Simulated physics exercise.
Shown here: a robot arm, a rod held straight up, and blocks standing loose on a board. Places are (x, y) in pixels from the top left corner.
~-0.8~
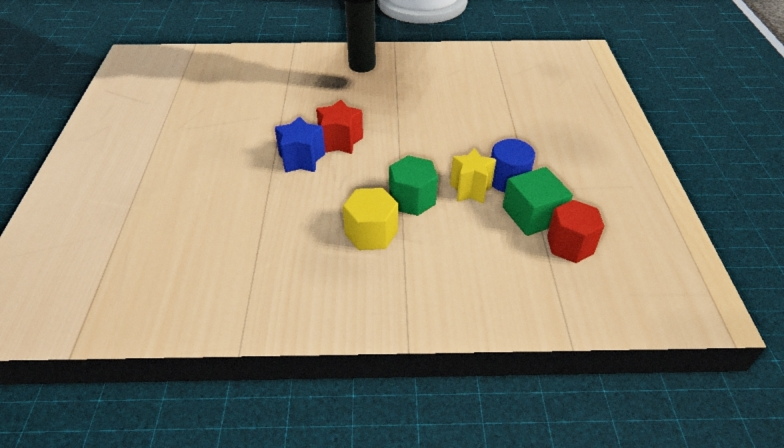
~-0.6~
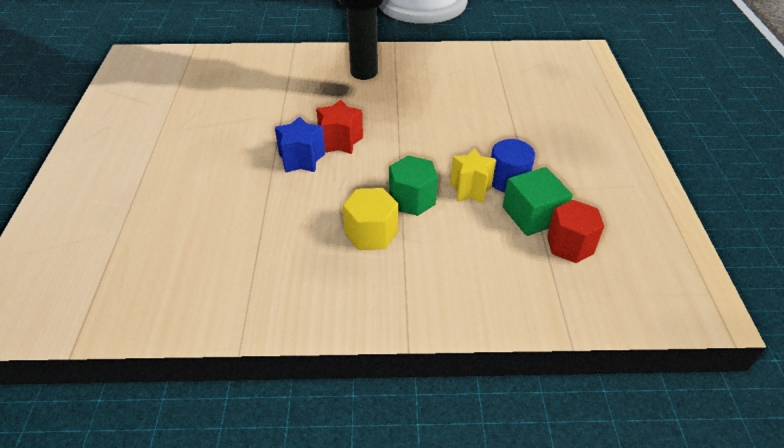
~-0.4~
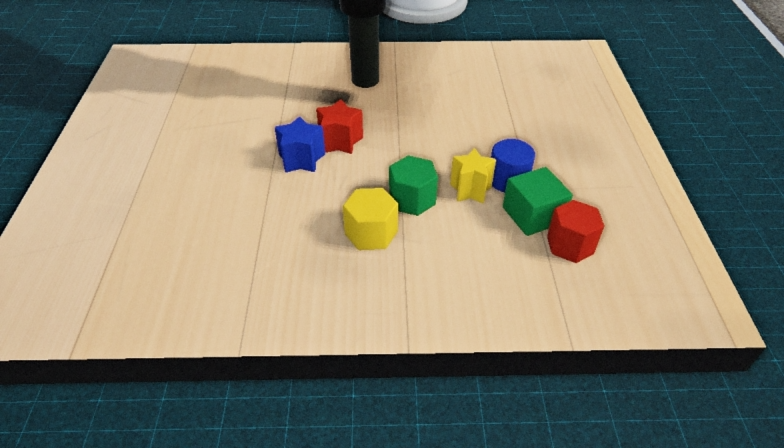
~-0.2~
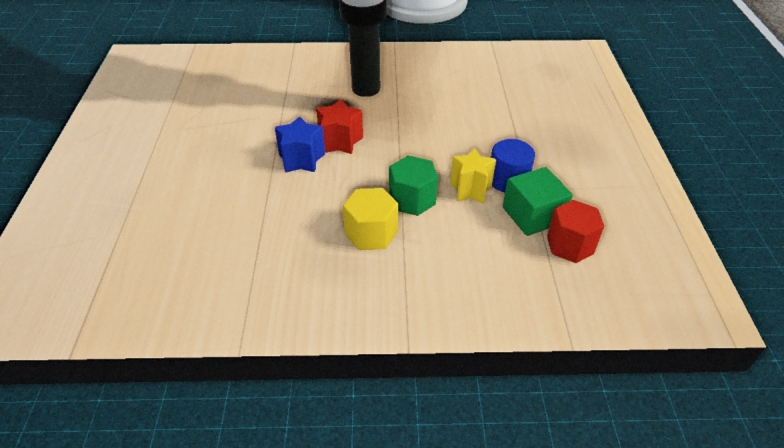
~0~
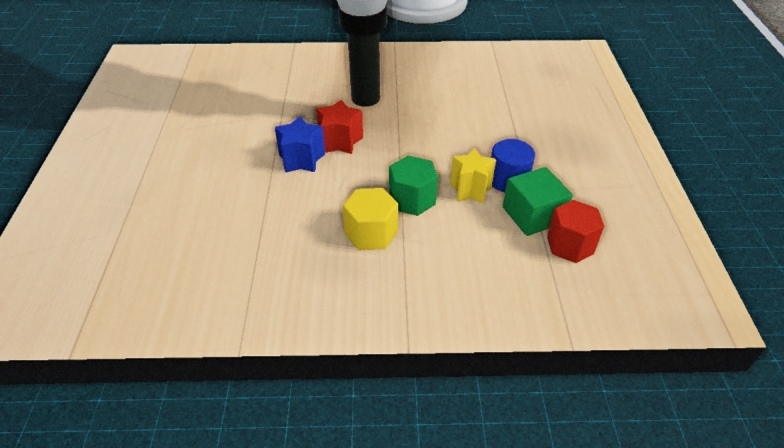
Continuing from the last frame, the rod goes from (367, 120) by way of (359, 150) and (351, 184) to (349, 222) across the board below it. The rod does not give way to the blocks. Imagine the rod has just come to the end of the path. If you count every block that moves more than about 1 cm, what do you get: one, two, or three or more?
Expect three or more.
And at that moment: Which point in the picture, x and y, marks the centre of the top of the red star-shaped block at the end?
Roughly at (324, 129).
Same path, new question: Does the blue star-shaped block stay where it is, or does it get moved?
Put simply, it goes somewhere else.
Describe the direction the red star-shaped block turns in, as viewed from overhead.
From the top: Clockwise.
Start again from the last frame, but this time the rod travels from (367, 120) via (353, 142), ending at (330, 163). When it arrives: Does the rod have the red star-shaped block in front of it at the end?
It seems so.
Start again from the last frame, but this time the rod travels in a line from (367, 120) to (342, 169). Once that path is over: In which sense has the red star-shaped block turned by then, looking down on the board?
The sense of turning is clockwise.
On the path given first. One third of the way, rod at (358, 130); blue star-shaped block at (287, 135); red star-shaped block at (325, 124), turned 45° clockwise.
Two thirds of the way, rod at (350, 164); blue star-shaped block at (282, 136); red star-shaped block at (324, 129), turned 75° clockwise.
At the end, rod at (347, 201); blue star-shaped block at (282, 136); red star-shaped block at (324, 129), turned 75° clockwise; yellow hexagon at (378, 216), turned 20° anticlockwise; green hexagon not moved.
